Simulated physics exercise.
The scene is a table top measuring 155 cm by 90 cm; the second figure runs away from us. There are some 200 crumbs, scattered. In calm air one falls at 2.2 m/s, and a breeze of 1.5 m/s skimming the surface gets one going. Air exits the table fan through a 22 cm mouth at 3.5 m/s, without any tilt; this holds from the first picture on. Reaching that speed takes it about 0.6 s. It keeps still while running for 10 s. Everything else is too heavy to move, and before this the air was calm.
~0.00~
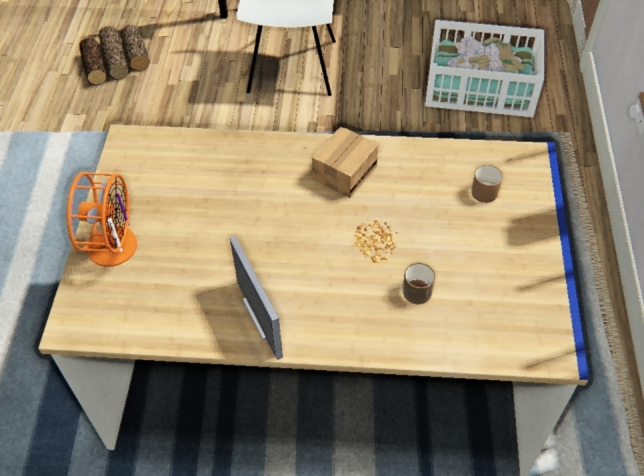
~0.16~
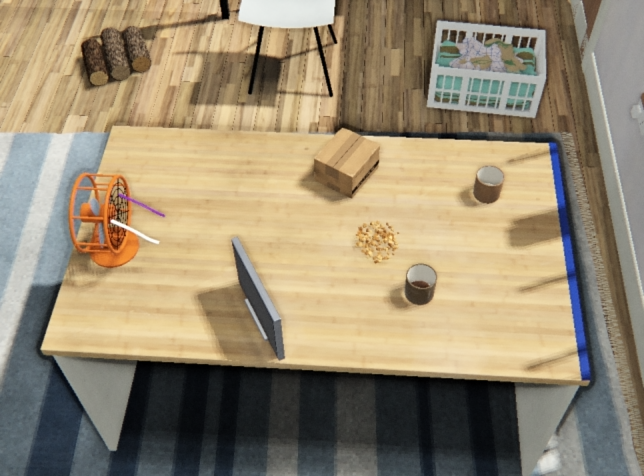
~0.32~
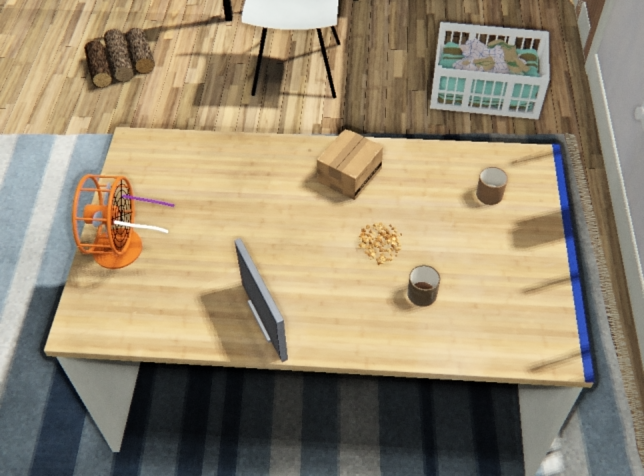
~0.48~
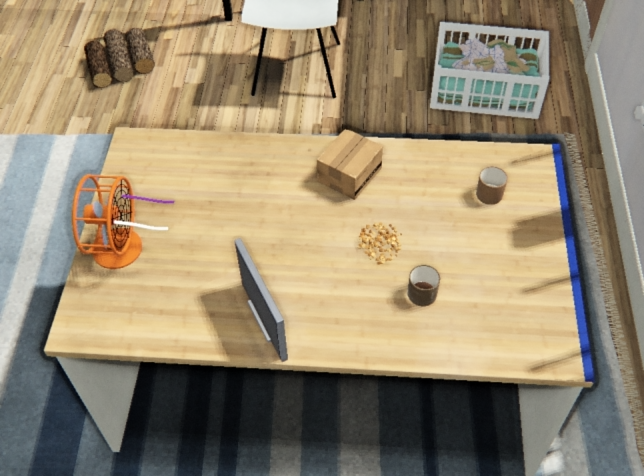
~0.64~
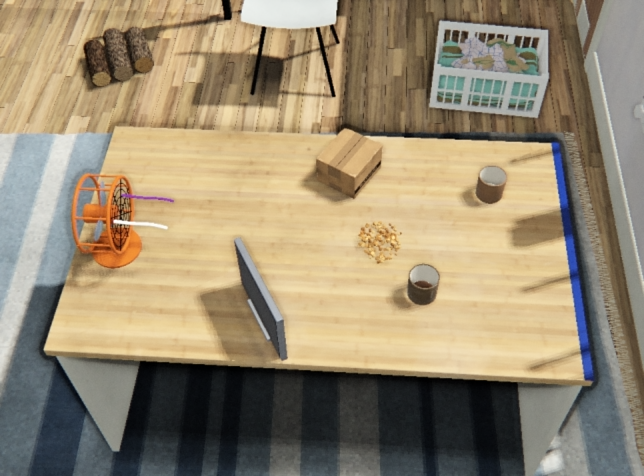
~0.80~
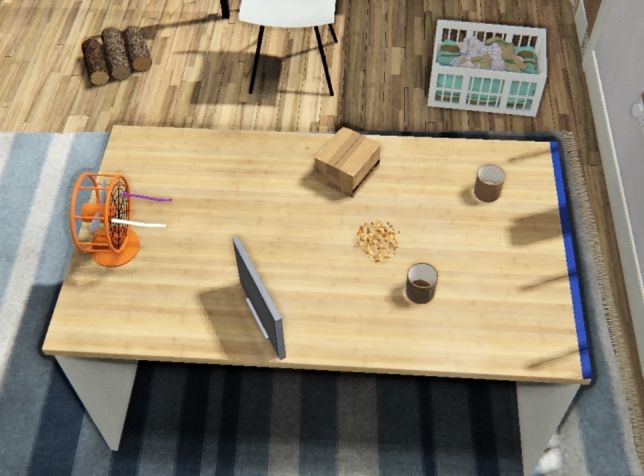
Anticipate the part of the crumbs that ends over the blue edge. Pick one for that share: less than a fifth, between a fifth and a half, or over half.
More than one half.
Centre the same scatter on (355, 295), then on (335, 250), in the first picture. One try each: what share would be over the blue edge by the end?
First try about 5 per cent, second about 100 per cent.
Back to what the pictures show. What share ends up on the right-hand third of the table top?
I'd put it at about 4 percent.
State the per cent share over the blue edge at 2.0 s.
I'd put it at some 70 %.
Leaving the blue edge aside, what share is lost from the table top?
The share comes to some 0 per cent.
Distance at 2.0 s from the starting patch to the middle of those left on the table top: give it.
It comes to near 45 cm.
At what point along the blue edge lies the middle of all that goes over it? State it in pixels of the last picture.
Roughly at pixel (572, 244).
After 2.0 s the count stands so, 74 % are over the blue edge; the middle of those still in play is near (530, 244).
After 3.2 s the count stands so, 94 % are over the blue edge.
After 5.5 s the count stands so, 95 % are over the blue edge.
After 10.0 s, at the end, 96 % are over the blue edge.
